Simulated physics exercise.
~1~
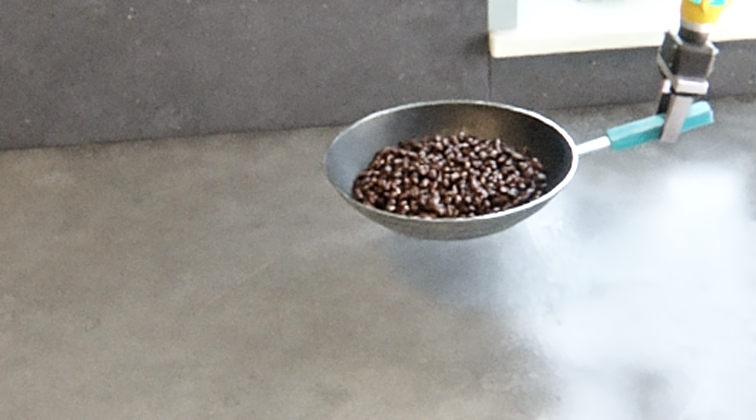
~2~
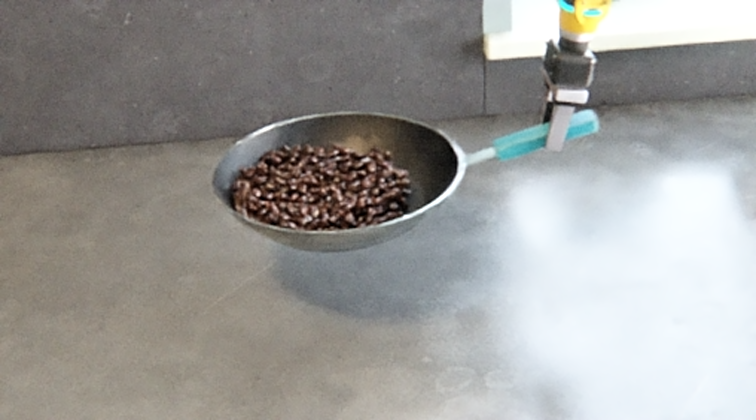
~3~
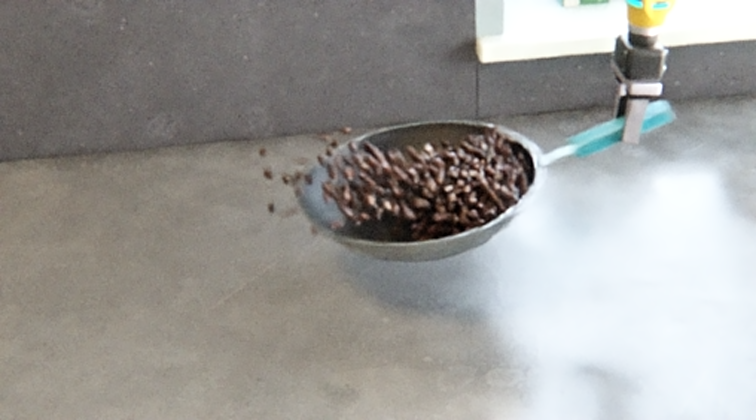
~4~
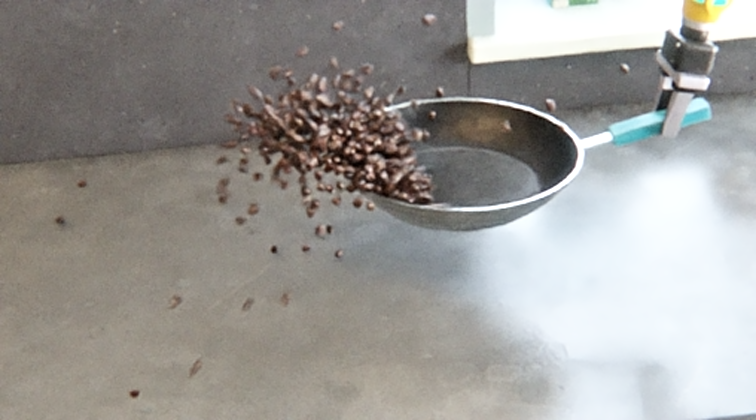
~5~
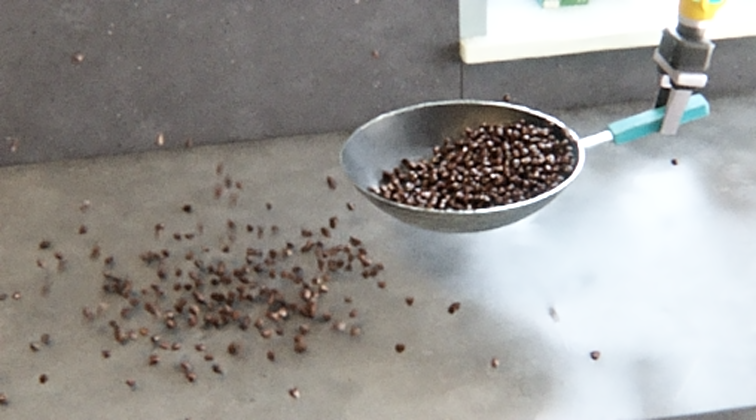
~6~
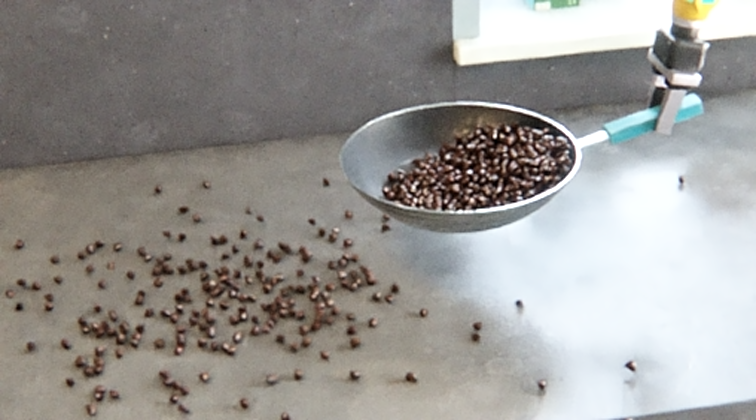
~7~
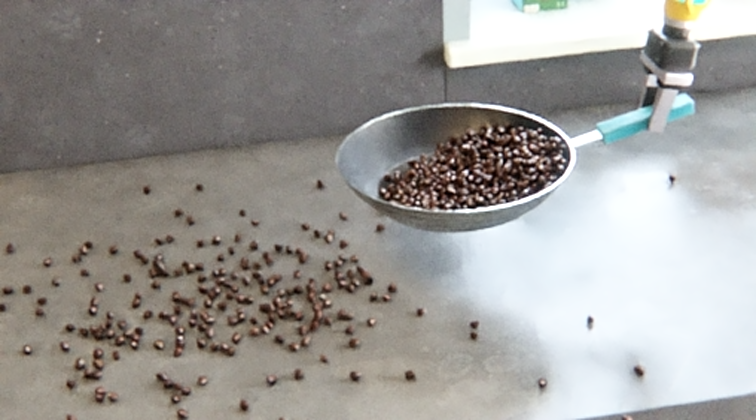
Frying pan of dark beans jerking left and right in a robot arm's grip, flinging many onto the grey table, most staying inside.
